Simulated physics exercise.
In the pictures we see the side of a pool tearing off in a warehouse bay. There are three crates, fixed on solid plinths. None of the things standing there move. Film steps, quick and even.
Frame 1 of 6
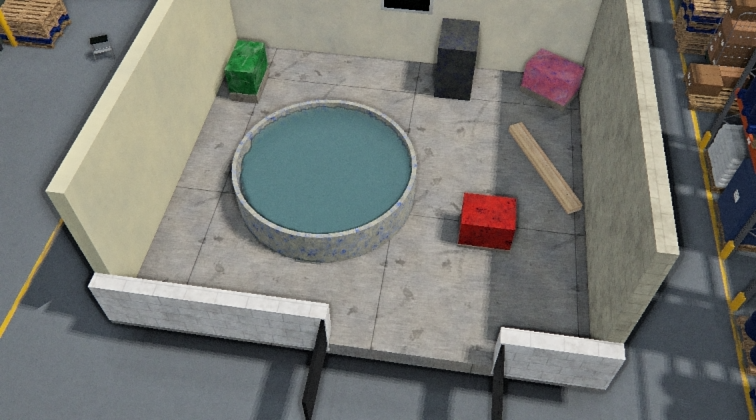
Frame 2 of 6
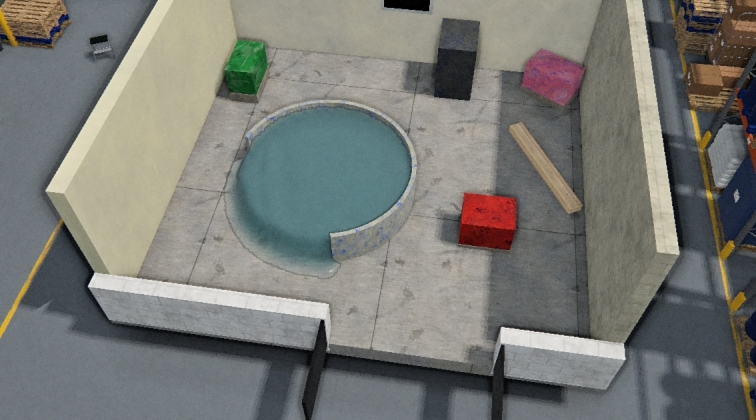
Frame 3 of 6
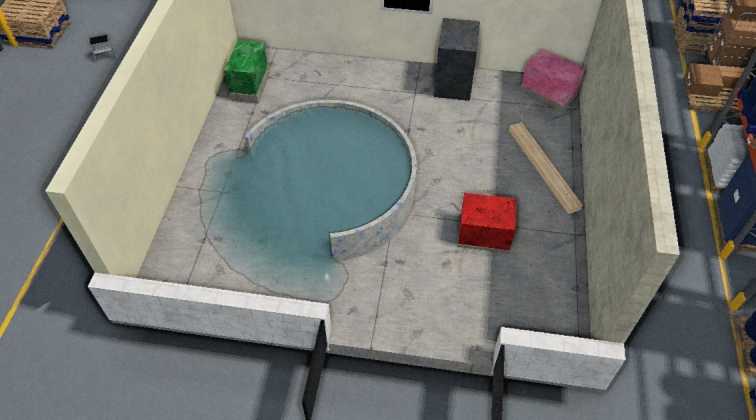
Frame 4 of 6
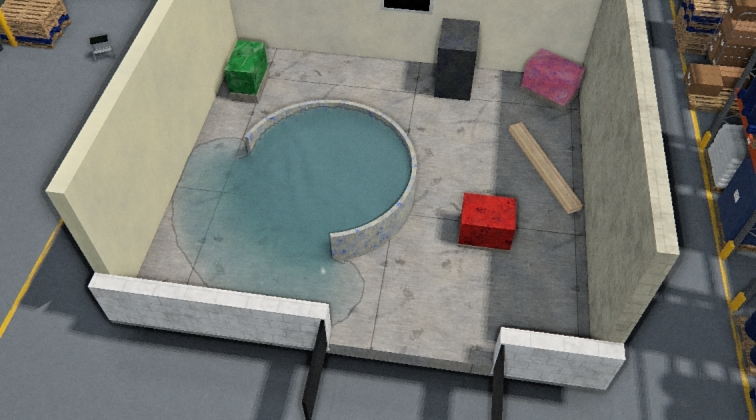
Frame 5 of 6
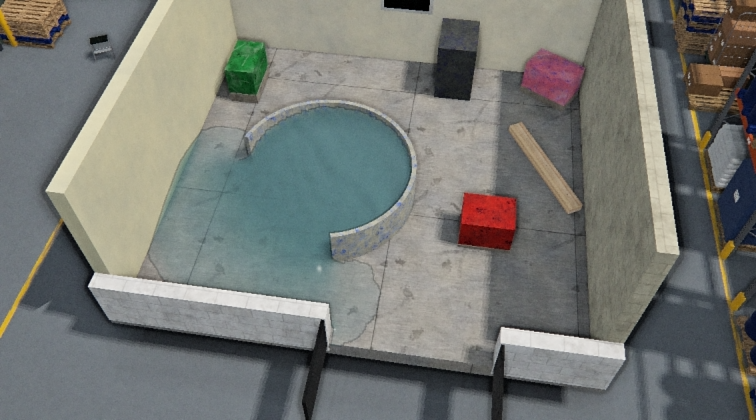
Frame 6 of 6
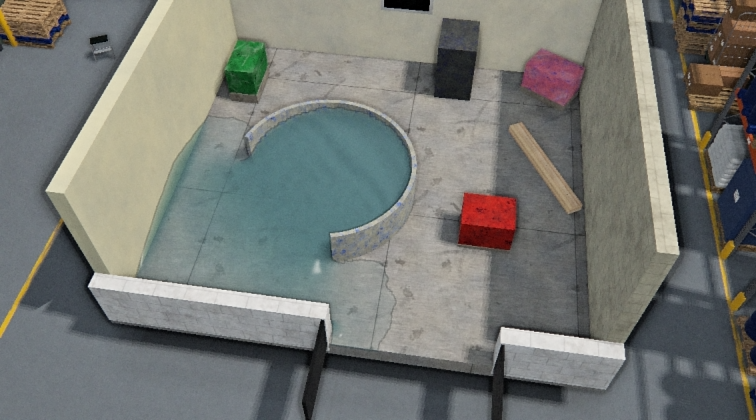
Water sits still in a round pool inside a walled warehouse bay until the pool's front-left side opens. It pours through the gap and spreads across the floor toward the lower left, reaching the left and front walls, while the green, red and pink crates stay put.
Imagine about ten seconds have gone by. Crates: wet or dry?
At the end, red crate: Too low. Green crate: Too low. Pink crate: High enough.
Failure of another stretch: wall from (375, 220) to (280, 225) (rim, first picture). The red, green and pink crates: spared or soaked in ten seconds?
I'd expect the red crate remains untouched, the green crate remains untouched, and the pink crate remains untouched.
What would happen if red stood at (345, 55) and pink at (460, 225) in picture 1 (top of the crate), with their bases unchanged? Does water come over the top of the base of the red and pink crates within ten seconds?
The red one is reached, the pink one is reached.
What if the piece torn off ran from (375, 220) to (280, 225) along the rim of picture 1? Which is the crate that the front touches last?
Answer: The one in pink.
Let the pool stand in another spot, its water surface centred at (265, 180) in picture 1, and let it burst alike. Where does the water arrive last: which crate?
Crate marked pink.
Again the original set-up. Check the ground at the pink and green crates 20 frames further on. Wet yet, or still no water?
At pink, dry; at green, wet.
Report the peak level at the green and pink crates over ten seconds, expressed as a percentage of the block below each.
Around 140 in a hundred for the first and 60 in a hundred for the second.
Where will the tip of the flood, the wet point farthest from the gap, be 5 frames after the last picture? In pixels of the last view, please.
I'd point to (228, 70).
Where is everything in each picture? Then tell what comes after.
In the first frame, the round pool at (325, 166) is whole and still.
In the second frame, the front is at a hidden place, out from the gap at (252, 221).
In the third frame, water pours out at (252, 223) and has run to (221, 156).
In the fourth frame, the front is at a hidden place, out from the gap at (253, 224).
In the fifth frame, the front is at (200, 133), out from the gap at (253, 225).
In the sixth frame, water pours out at (253, 225) and has run to a hidden place.
A moment on, water covers 25 % of the floor; the red crate not reached, the green crate water round its plinth, the pink crate not reached.
Next, water covers 40 % of the floor; the red crate not reached, the green crate water round its plinth, the pink crate not reached.
Then, water covers 60 % of the floor; the red crate water round its plinth, the green crate water round its plinth, the pink crate not reached.
Later, water covers 85 % of the floor; the red crate water round its plinth, the green crate water round its plinth, the pink crate water round its plinth.
In the end, water covers 100 % of the floor; the red crate was topped, the green crate was topped, the pink crate stayed above the water.
